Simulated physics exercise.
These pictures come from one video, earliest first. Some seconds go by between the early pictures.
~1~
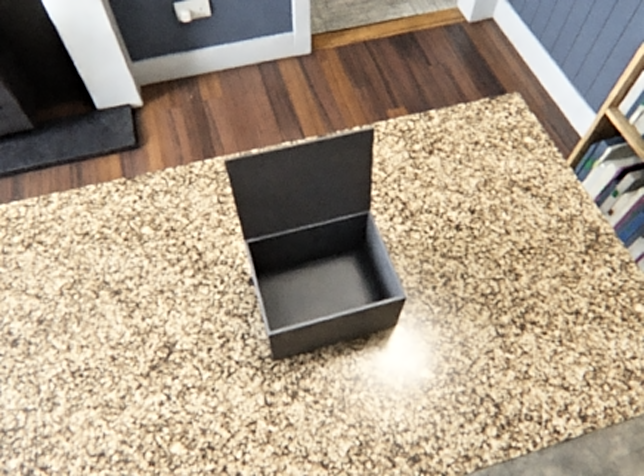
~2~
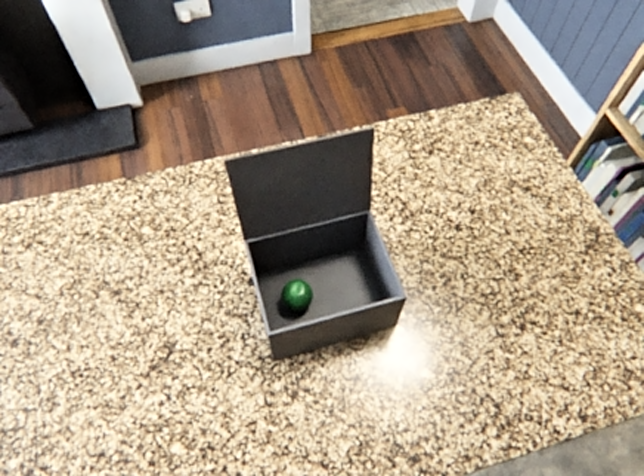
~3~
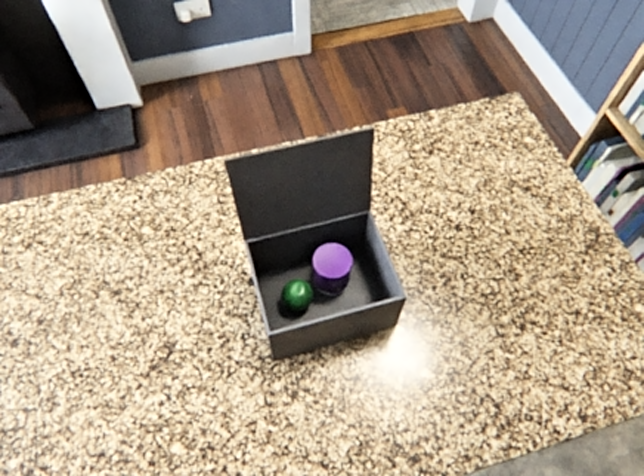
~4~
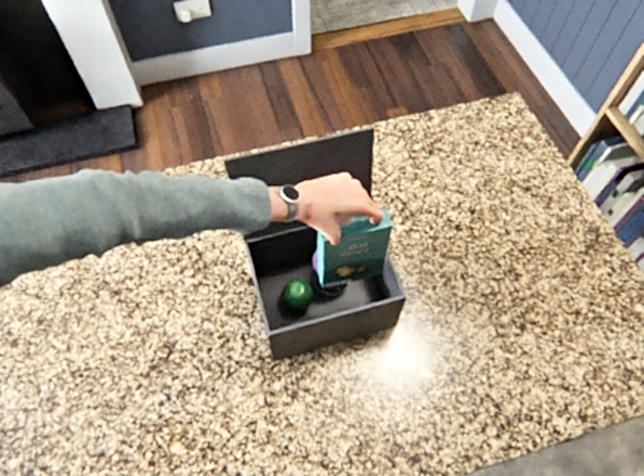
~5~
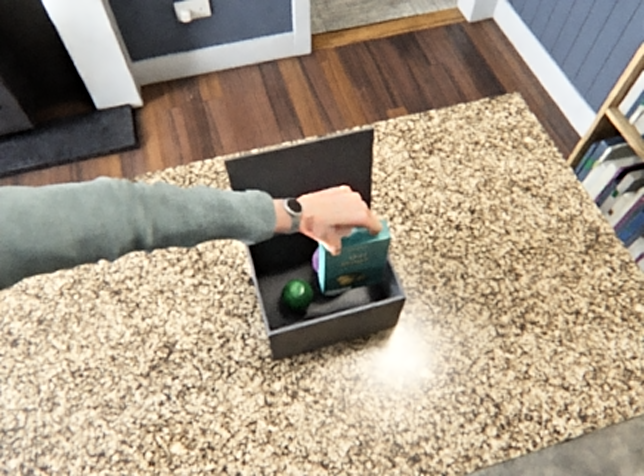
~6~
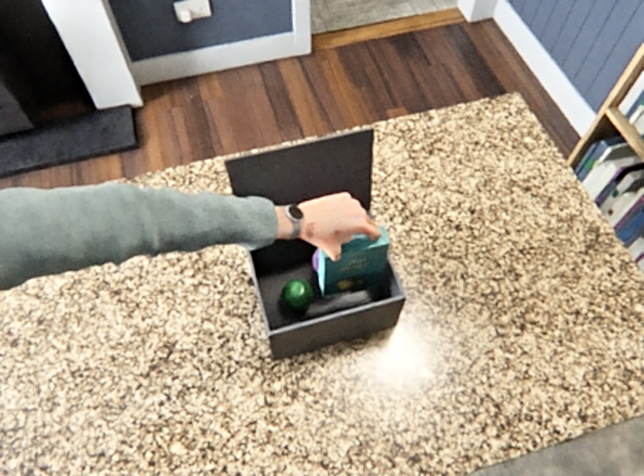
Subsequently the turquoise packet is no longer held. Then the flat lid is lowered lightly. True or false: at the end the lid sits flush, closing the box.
False, a gap remains.
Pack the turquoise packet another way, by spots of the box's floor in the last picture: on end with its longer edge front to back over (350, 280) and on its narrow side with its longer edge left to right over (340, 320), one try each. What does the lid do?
Open, then shut.
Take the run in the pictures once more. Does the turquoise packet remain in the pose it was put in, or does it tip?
As it turns out, the turquoise packet keeps its original angle.
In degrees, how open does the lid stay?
Lid angle from rim - close to 18°.
Then, 0.30 s after the last picture, turquoise packet slid about its own width near (349, 286).
Then, 1.40 s after the last picture, lid 77° above the rim; turquoise packet slid about its own width near (349, 286).
Then, 1.70 s after the last picture, lid 47° above the rim; turquoise packet slid about its own width near (349, 286).
Then, 1.80 s after the last picture, lid 32° above the rim; turquoise packet slid about its own width near (349, 286).
At rest, lid 18° above the rim; moved from the start, turquoise packet; the other 2 in place. Seen from the same camera at the end, turquoise packet near (349, 286).
